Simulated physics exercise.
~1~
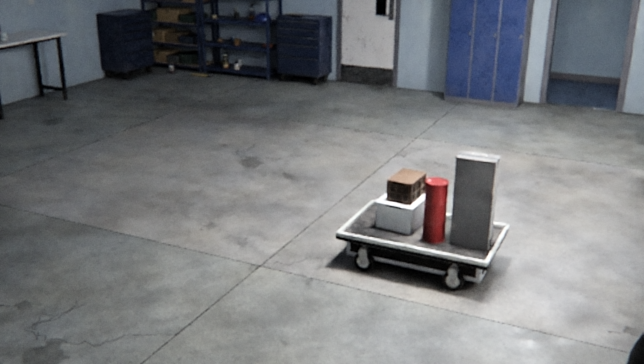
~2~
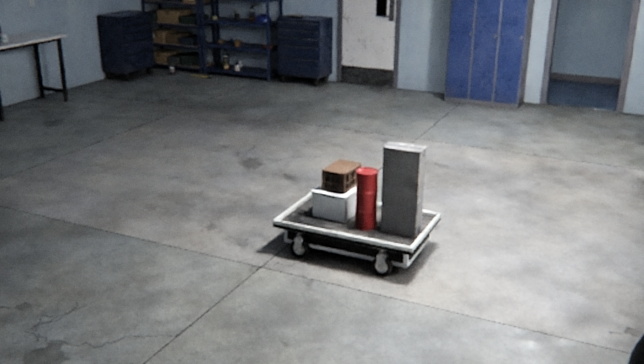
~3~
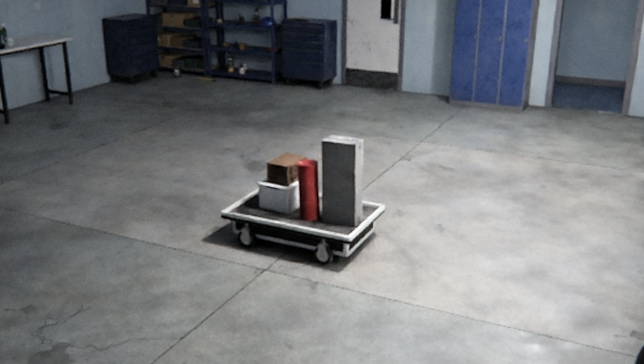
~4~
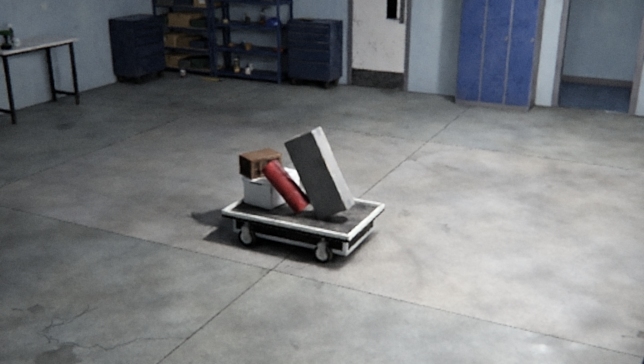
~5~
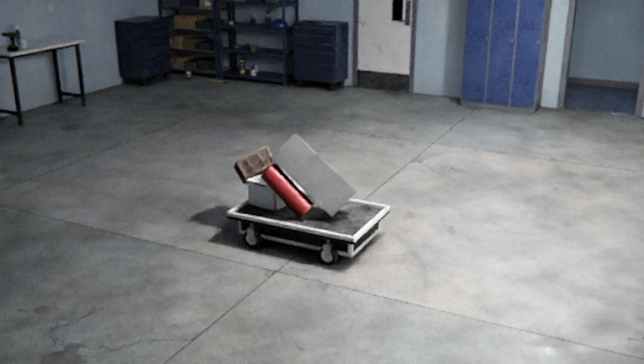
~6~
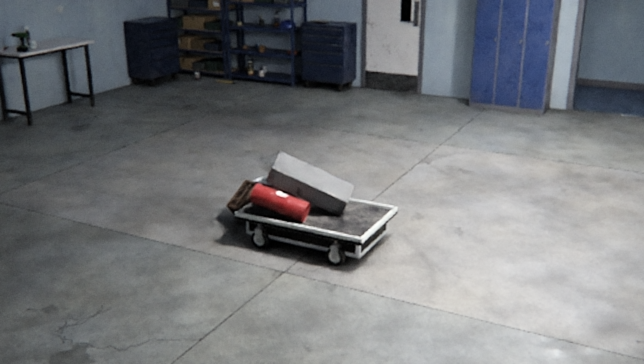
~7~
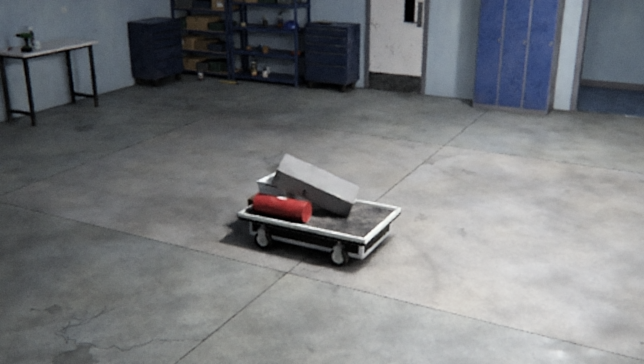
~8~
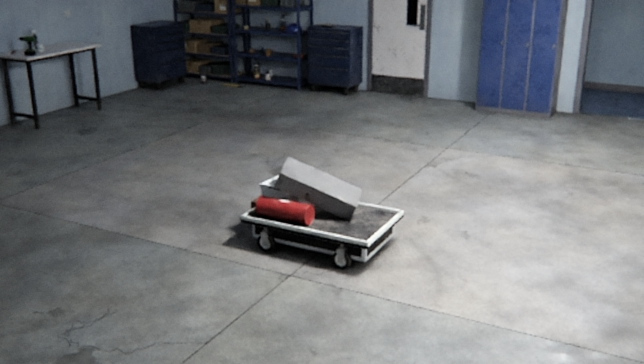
A loaded cart rolls left and stops, toppling the grey box and red canister aboard.
